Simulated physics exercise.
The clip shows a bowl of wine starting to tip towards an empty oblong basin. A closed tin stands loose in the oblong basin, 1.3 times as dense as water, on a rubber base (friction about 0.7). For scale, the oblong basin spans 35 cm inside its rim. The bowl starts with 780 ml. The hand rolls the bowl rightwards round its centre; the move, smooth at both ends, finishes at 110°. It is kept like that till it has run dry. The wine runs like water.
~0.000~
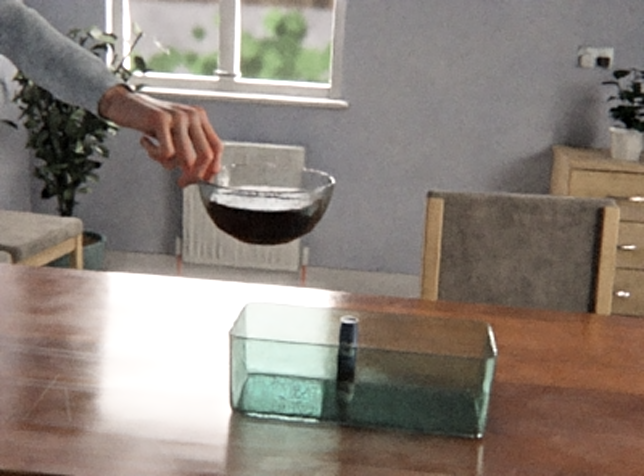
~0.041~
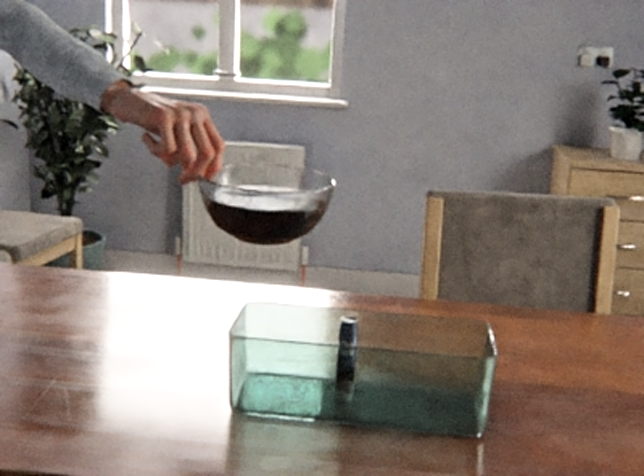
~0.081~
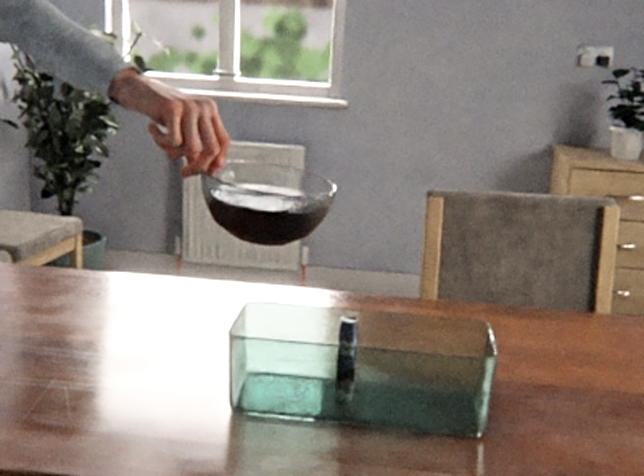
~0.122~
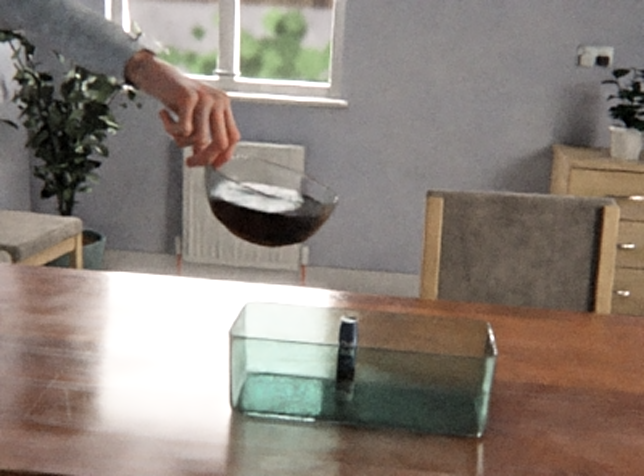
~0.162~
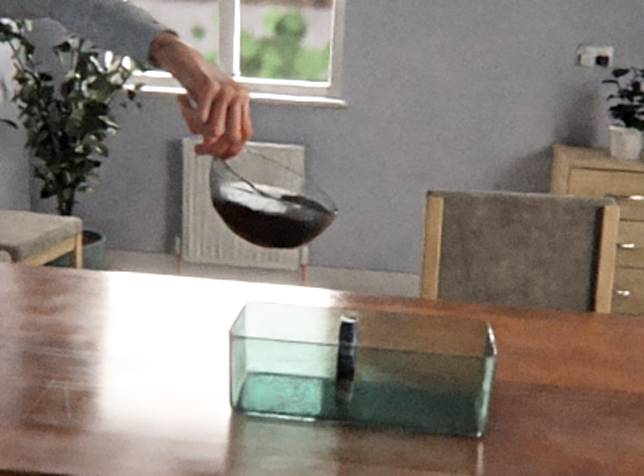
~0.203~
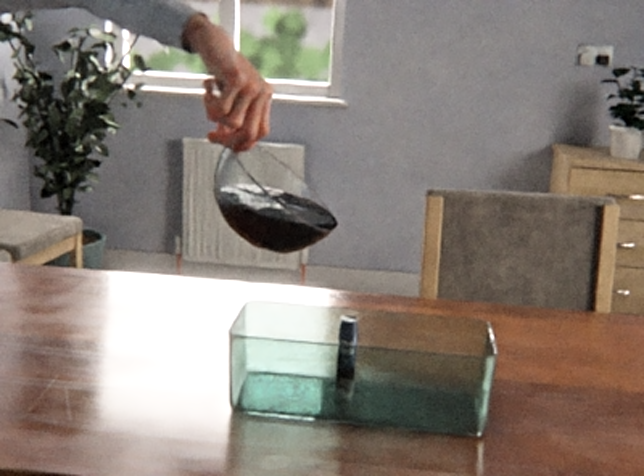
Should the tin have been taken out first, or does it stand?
It goes over.
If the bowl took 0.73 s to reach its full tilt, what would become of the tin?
The tin keeps standing.
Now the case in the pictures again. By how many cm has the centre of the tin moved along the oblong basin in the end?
About 8.0 cm.
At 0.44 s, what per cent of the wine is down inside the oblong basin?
About 46 per cent.
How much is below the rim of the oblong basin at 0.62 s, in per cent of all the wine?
About 94 per cent.
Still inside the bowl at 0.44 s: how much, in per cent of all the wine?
Some 6 per cent.
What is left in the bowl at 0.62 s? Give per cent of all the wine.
Some 0 per cent.
By 0.44 s the tilt is 106° and 6 per cent is still to pour; the tin stands where it began.
By 0.62 s the tilt is 110° and 0 per cent is still to pour; the tin leans 5°.
By 0.81 s the tilt is 110° and 0 per cent is still to pour; the tin leans 26°.
By 1.01 s the tilt is 110° and 0 per cent is still to pour; the tin lies on its side.
At rest the tin lies on its side.
